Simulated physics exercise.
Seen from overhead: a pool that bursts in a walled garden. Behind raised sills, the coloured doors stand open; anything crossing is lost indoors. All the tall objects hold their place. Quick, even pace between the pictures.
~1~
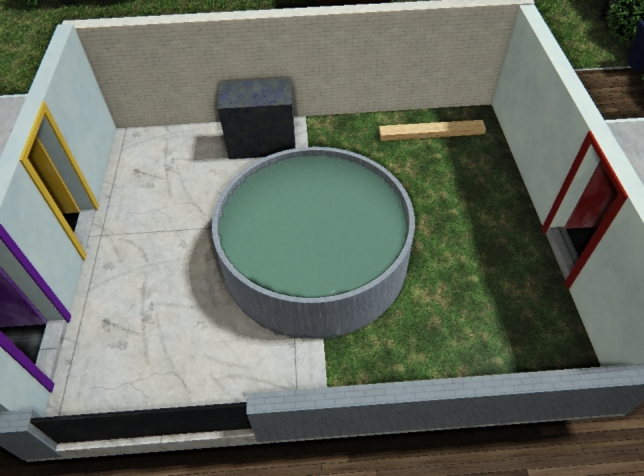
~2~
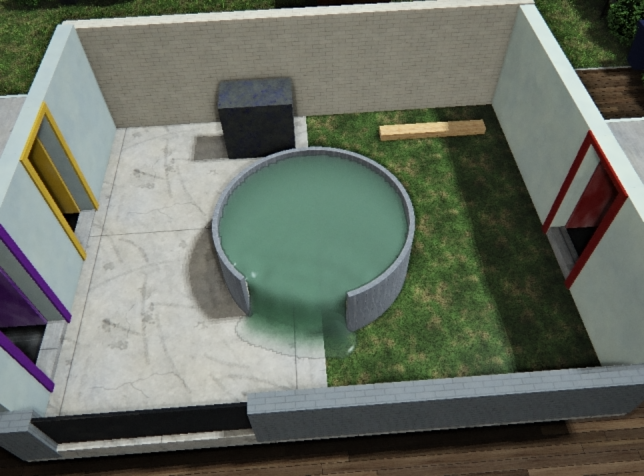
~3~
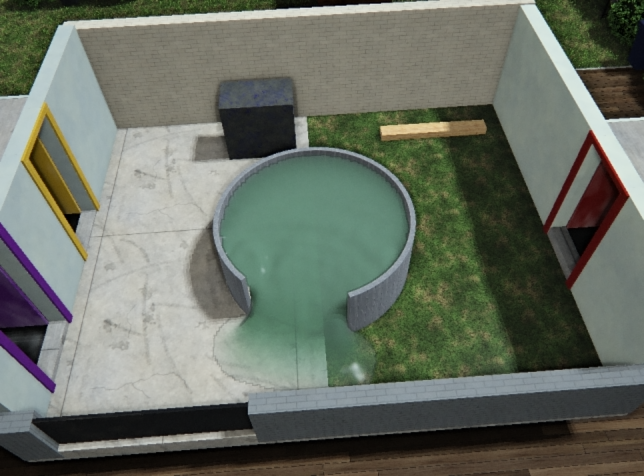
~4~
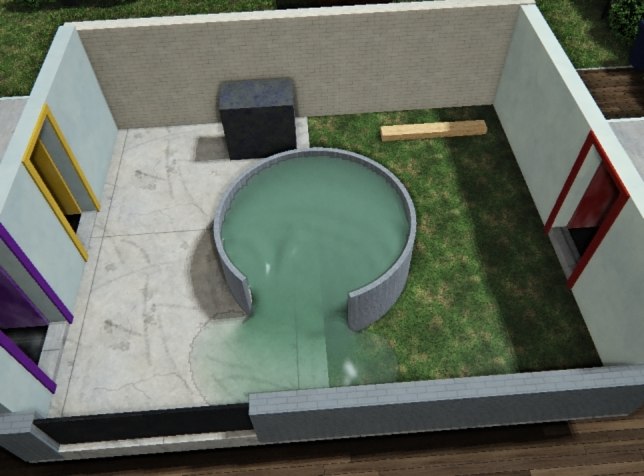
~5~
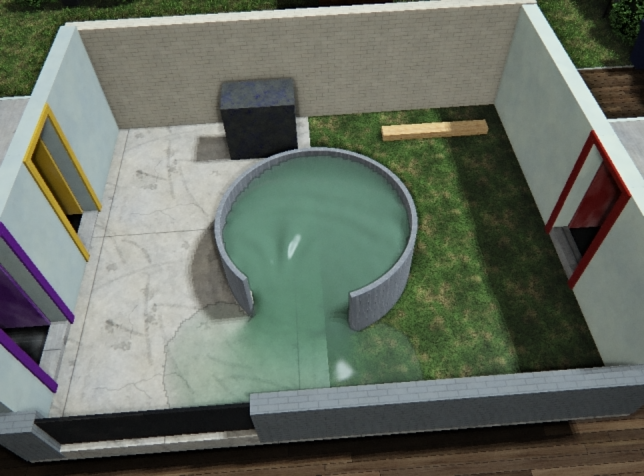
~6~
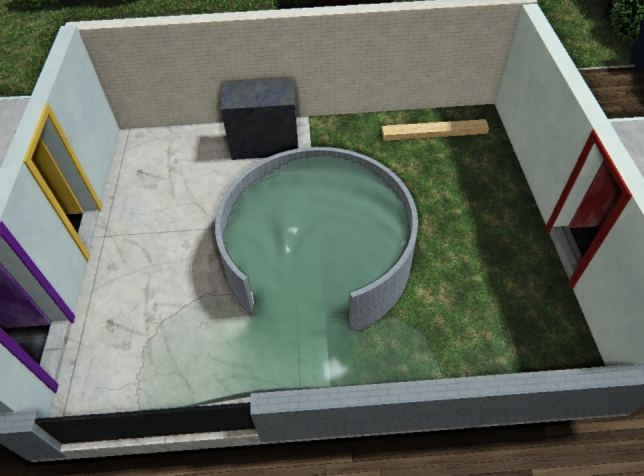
A round grey tank of green water stands in the middle of a walled garden, seen from high above by a camera that barely shifts. Pale paving with a dark block lies left, grass with a wooden beam right, and yellow, purple and red doorways line the side walls. The tank's front opens, and water pours through the gap, spreading across paving and grass to the low front wall.
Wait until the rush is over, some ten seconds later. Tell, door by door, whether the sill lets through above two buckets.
Door by door: The red door does not; the yellow door does; the purple door does.
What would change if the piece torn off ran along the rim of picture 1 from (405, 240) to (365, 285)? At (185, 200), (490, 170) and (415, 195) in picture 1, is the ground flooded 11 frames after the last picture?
Going through them, the first would be still bare, the next still bare and the last still bare.
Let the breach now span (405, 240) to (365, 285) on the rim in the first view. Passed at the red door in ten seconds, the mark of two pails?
In that case red door ends up above.
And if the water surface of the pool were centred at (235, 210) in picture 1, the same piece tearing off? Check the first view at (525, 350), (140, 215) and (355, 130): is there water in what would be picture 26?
Soaked, soaked, bone-dry.
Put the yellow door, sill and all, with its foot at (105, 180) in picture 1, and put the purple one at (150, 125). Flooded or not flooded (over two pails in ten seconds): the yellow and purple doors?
Checking each in order, the yellow door spills past the mark, and the purple door spills past the mark.
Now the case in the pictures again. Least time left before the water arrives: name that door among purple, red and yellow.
It would be the purple-painted one.
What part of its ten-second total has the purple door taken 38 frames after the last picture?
I'd say some 90 per cent.
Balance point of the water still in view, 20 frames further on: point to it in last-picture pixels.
Somewhere near (295, 293).
A moment on, water covers 20 % of the floor; the red door not reached, the yellow door not reached, the purple door wet at the sill, nothing in.
Next, water covers 35 % of the floor; the red door not reached, the yellow door wet at the sill, nothing in, the purple door far over two buckets in.
Then, water covers 65 % of the floor; the red door wet at the sill, nothing in, the yellow door under two buckets in, the purple door far over two buckets in.
Later, water covers 95 % of the floor; the red door wet at the sill, nothing in, the yellow door over two buckets in, the purple door far over two buckets in.
In the end, water covers 100 % of the floor; the red door wet at the sill, nothing in, the yellow door over two buckets in, the purple door far over two buckets in.
